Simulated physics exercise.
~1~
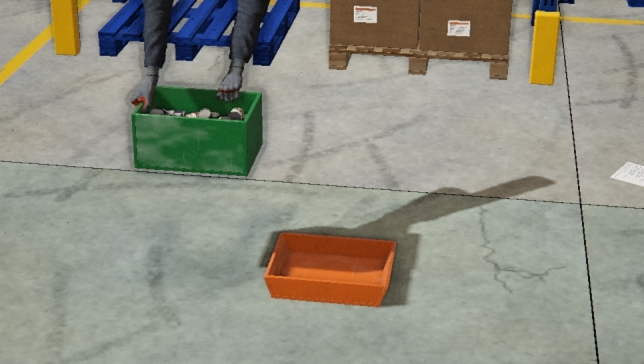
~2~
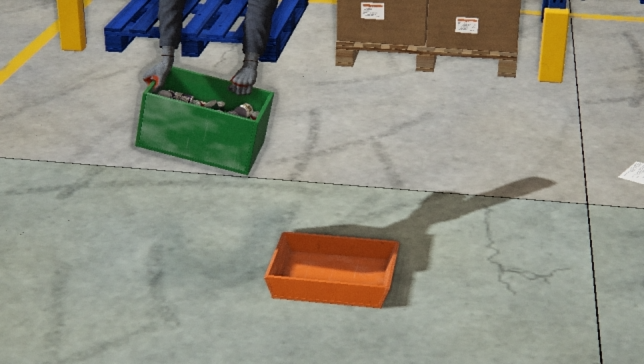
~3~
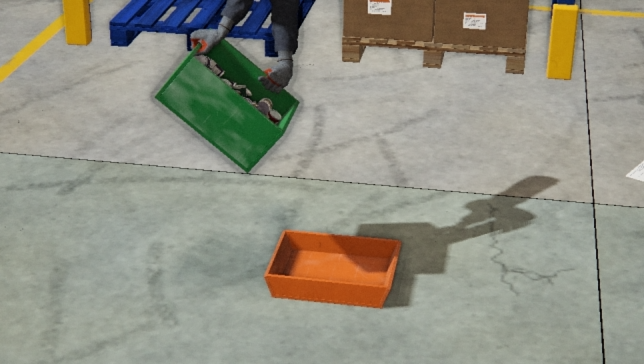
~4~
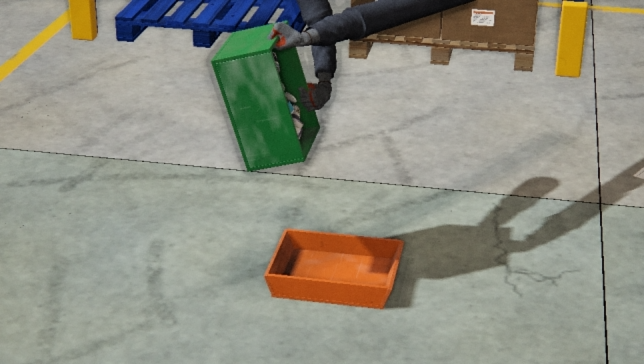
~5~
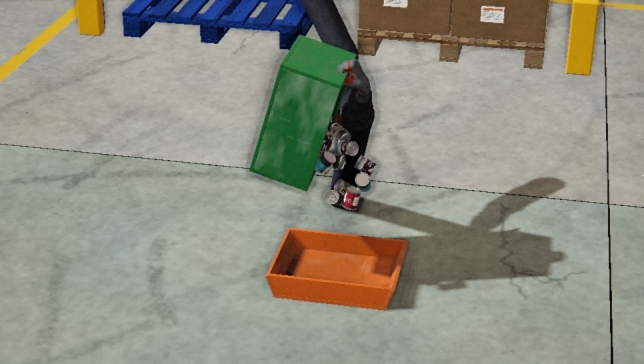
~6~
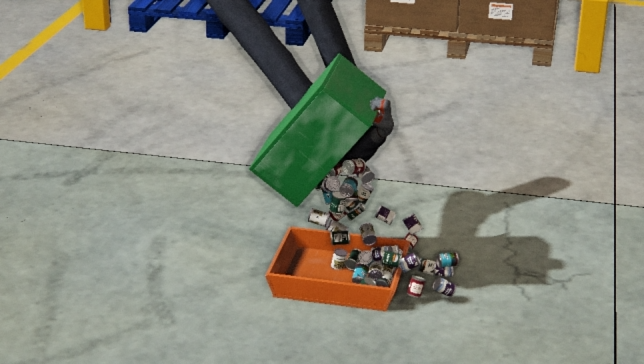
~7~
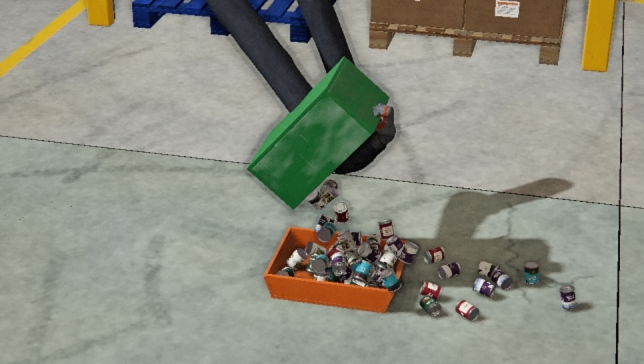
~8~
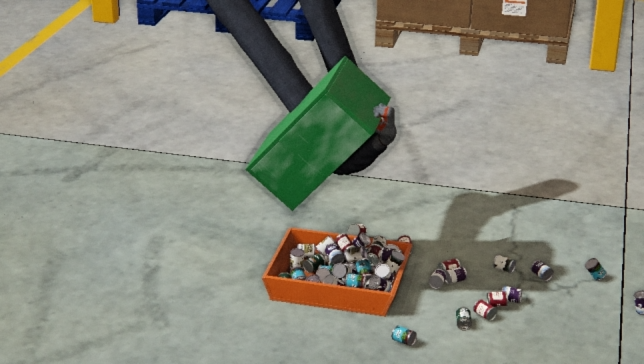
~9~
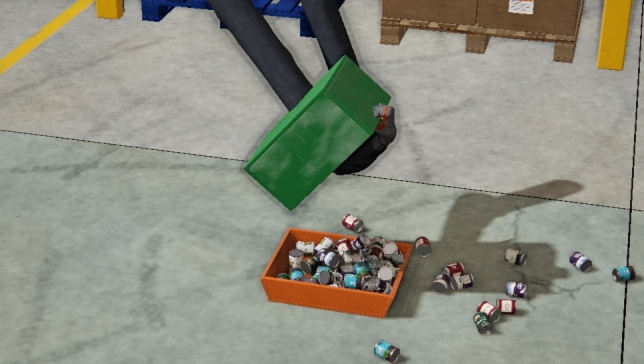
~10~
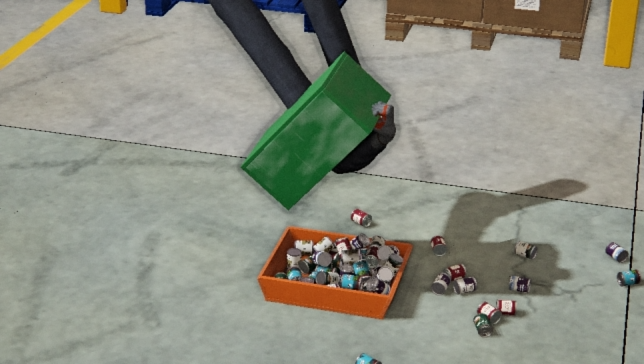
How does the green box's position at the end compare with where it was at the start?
At the start the green box sat level on the floor, up and to the left of the orange carton. By the end it was further right, steeply tipped and held just above the carton.
A green box of small tins was tipped steeply to the right by a pair of dark arms, spilling its load towards an orange carton. Most tins piled up inside, but several tumbled onto the floor, mostly to the right, while the box stayed tilted.
